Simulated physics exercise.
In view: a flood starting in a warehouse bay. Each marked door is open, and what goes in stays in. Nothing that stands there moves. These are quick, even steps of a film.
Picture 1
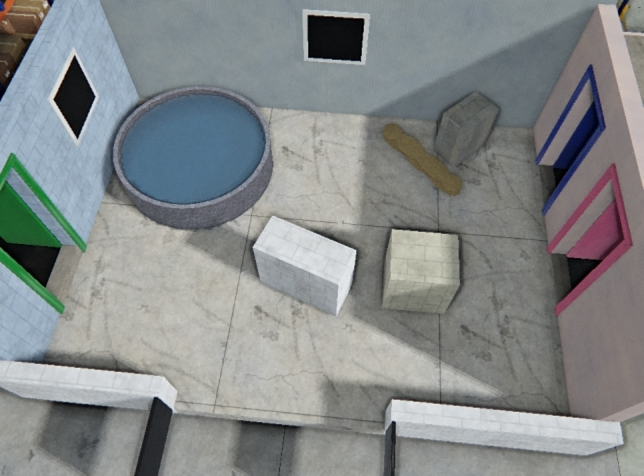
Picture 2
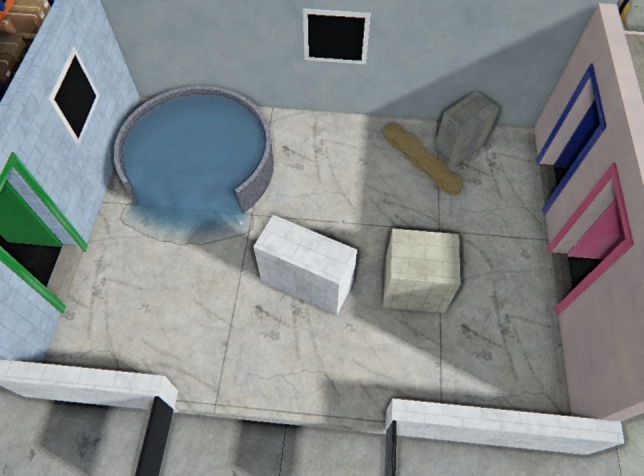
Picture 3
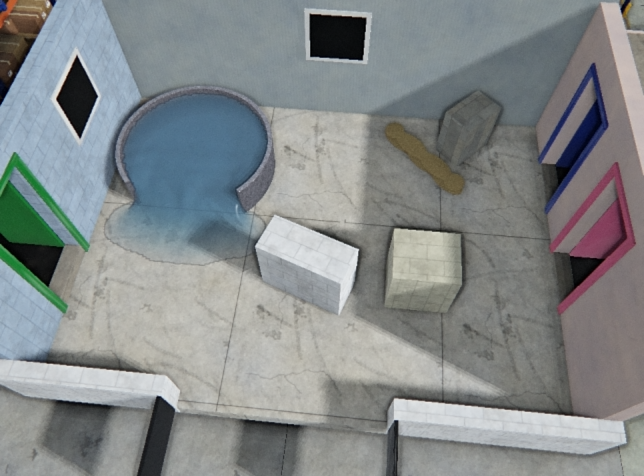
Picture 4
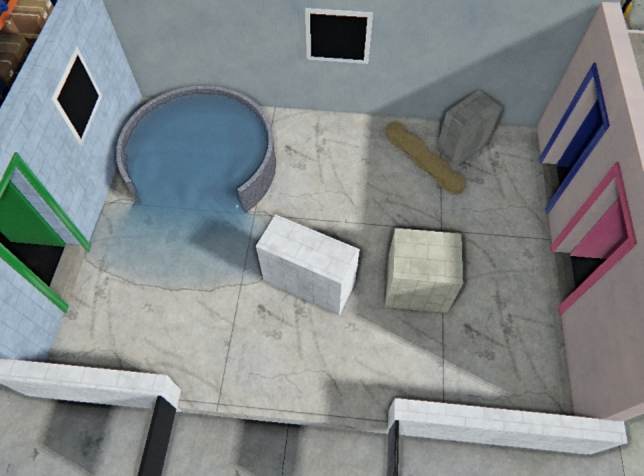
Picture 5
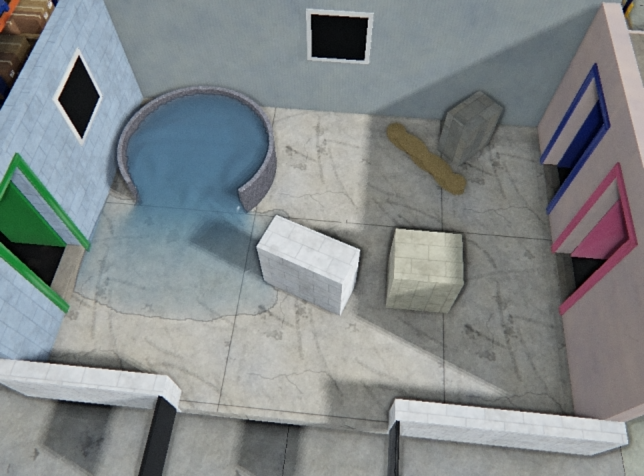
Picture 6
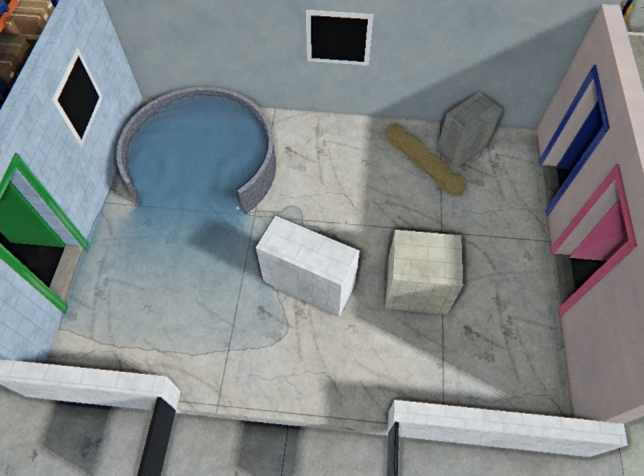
Water sat still in a round stone tank until a gap opened in its front wall, then poured out and spread across the floor, passing the green doorway and the white block.
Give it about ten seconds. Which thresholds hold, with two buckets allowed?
The green door holds within the limit; the pink door holds within the limit; the blue door holds within the limit.
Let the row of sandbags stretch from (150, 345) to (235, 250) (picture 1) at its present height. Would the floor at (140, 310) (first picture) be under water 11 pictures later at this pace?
Answer: Wet.
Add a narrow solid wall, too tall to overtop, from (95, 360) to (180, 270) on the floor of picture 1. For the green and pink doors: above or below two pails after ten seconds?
My reading: The green one is over; the pink one stays under.
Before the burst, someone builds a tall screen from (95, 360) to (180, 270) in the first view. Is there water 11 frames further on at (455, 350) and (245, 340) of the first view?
As listed: Dry, covered.
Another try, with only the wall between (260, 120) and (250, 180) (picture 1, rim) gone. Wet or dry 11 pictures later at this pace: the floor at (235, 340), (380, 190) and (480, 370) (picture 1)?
As listed: Dry, wet, not flooded.
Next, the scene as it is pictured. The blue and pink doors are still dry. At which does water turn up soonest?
First comes the pink-painted one.
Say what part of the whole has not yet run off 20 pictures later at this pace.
Close to 80 %.
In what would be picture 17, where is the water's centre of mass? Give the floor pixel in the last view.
At about (179, 244).
A moment on, water covers 30 % of the floor; the green door wet at the sill, nothing in, the pink door not reached, the blue door not reached.
Next, water covers 35 % of the floor; the green door wet at the sill, nothing in, the pink door not reached, the blue door not reached.
Then, water covers 35 % of the floor; the green door wet at the sill, nothing in, the pink door not reached, the blue door not reached.
Later, water covers 60 % of the floor; the green door under two buckets in, the pink door not reached, the blue door not reached.
In the end, water covers 90 % of the floor; the green door under two buckets in, the pink door wet at the sill, nothing in, the blue door wet at the sill, nothing in.
